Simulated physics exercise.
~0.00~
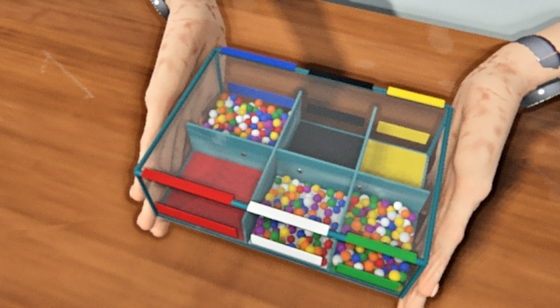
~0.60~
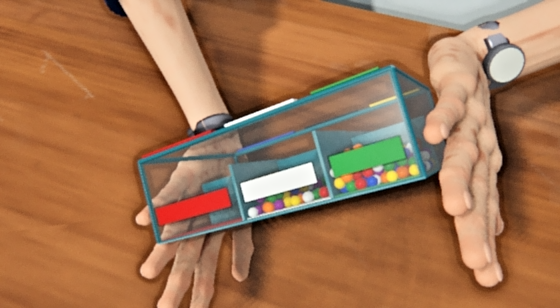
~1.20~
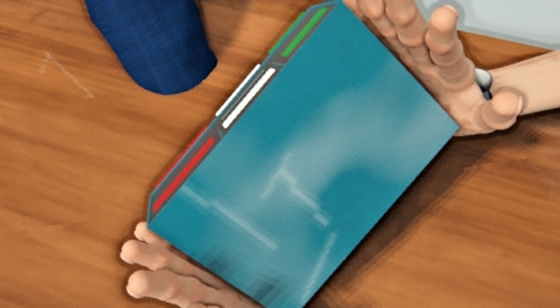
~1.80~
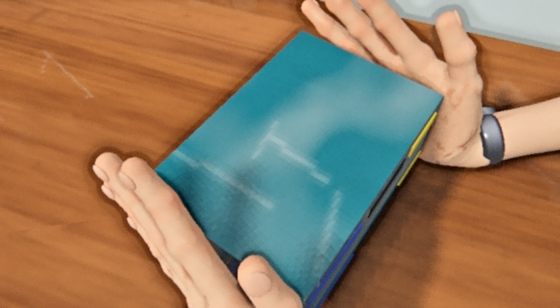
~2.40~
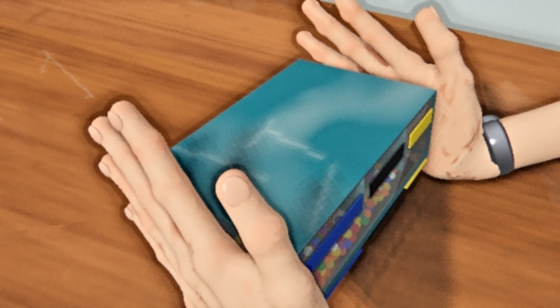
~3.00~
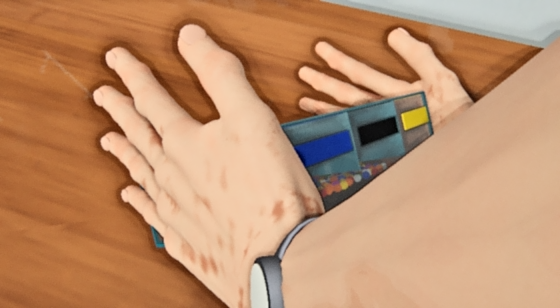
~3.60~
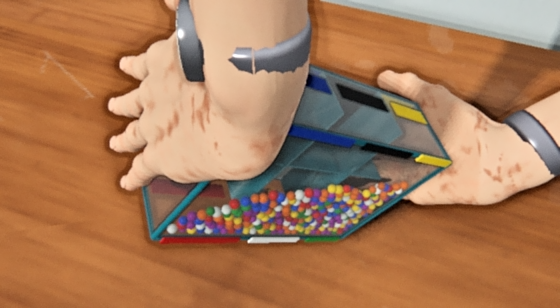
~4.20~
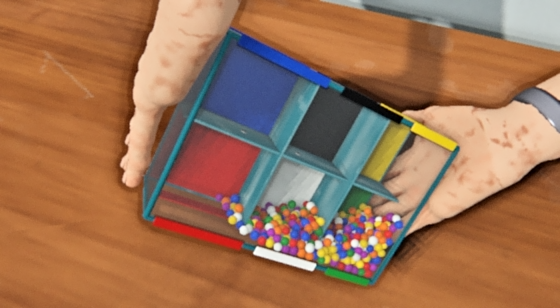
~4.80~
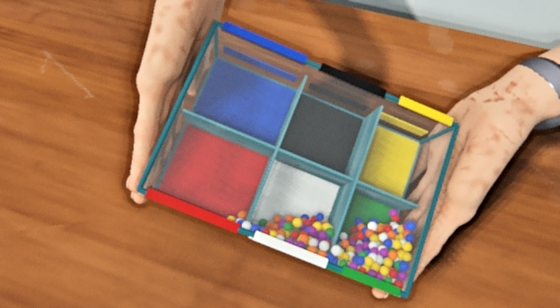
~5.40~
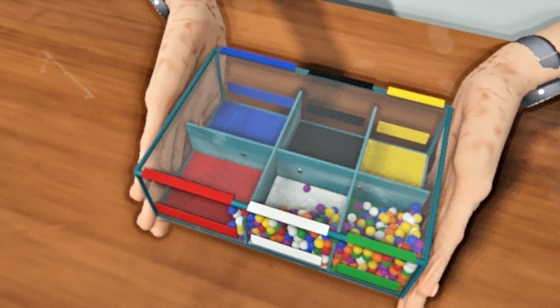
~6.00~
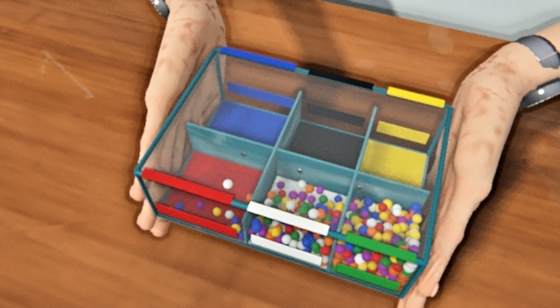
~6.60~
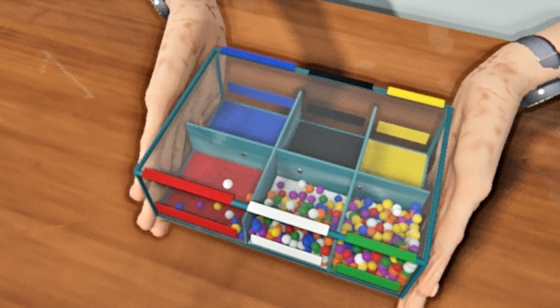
In the video, two hands turn a clear-lidded box of colourful beads completely over, showing its teal underside, then bring it upright again. The beads, initially in the blue, white and green compartments, settle mostly in green and white, with a few in red.
